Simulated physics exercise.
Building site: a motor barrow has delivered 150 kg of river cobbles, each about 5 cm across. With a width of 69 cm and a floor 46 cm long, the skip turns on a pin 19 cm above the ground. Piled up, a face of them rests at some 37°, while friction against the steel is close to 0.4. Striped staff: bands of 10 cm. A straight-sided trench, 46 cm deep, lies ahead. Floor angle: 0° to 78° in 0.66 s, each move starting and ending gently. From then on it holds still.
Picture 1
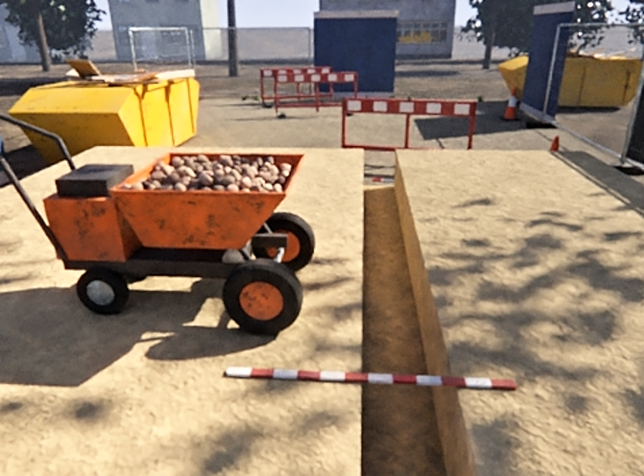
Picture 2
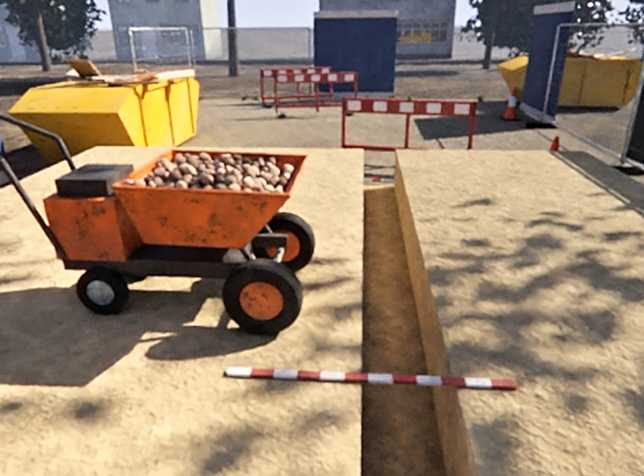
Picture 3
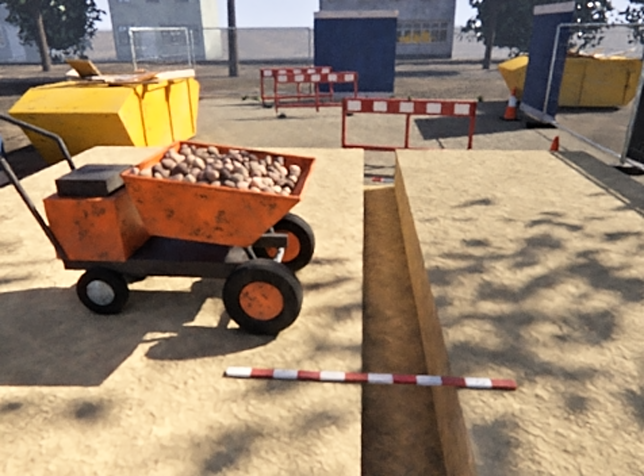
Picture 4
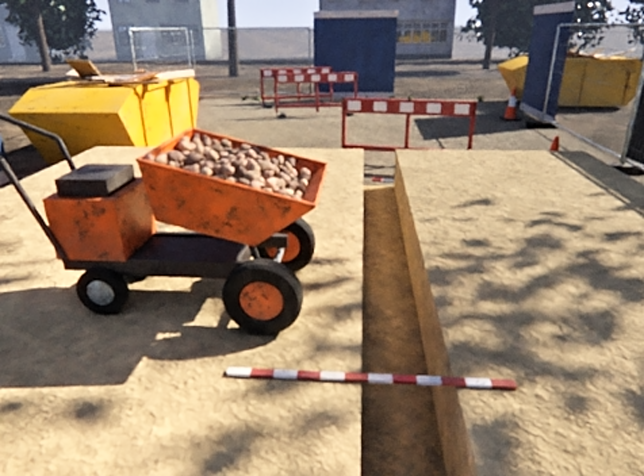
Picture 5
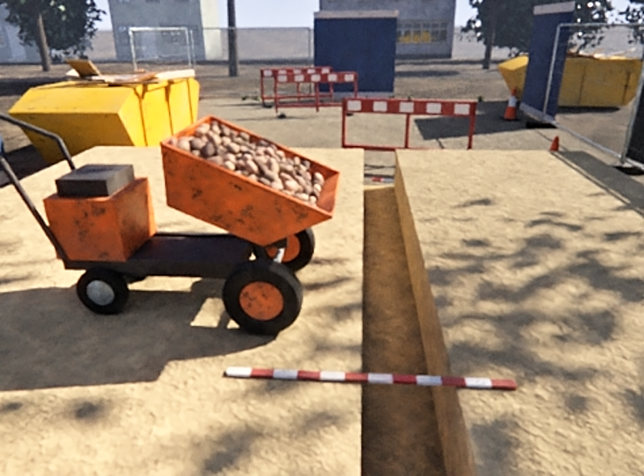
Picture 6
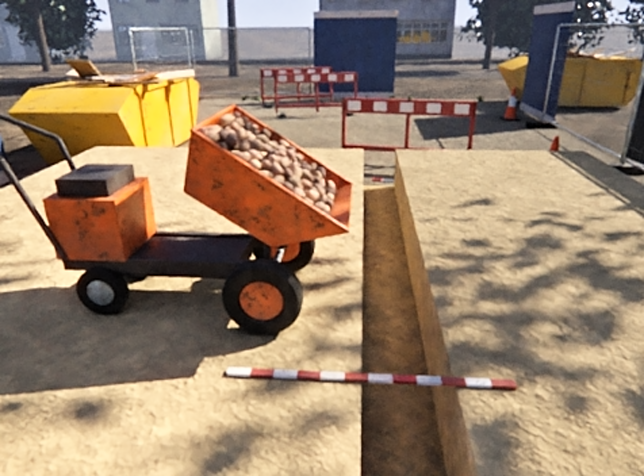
The clip opens on an orange motor barrow heaped with rounded cobbles, standing beside a straight-sided trench with a red-and-white striped staff lying across it. The skip begins tilting slowly toward the right, then swings up more steeply, its rear rising and its front lip reaching toward the trench, the stones still inside.
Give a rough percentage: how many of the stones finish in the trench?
69 %.
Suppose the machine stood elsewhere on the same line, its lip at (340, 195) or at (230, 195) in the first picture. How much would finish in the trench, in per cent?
Result: Close to 20 then close to 90 per cent.
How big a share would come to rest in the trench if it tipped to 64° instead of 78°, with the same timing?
Share in trench: Approx. 70%.
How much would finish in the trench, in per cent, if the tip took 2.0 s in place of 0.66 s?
With that timing, about 95 per cent.
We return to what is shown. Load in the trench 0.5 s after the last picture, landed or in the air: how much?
Some 45 per cent of the load by that point.
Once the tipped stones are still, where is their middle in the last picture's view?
The stones end up centred near (415, 358).
Then, 0.2 s after the last picture the floor is at 66°, 100 % in the skip; the foremost stones are at (380, 248).
Then, 0.5 s after the last picture the floor is at 78°, 43 % in the skip, 44 % in the trench, 13 % past the trench; the foremost stones are at (468, 299).
Then, 0.8 s after the last picture the floor is at 78°, 3 % in the skip, 66 % in the trench, 31 % past the trench; the foremost stones are at (635, 303).
Then, 2.8 s after the last picture the floor is at 78°, 0 % in the skip, 69 % in the trench, 31 % past the trench; the foremost stones are past the picture's edge.
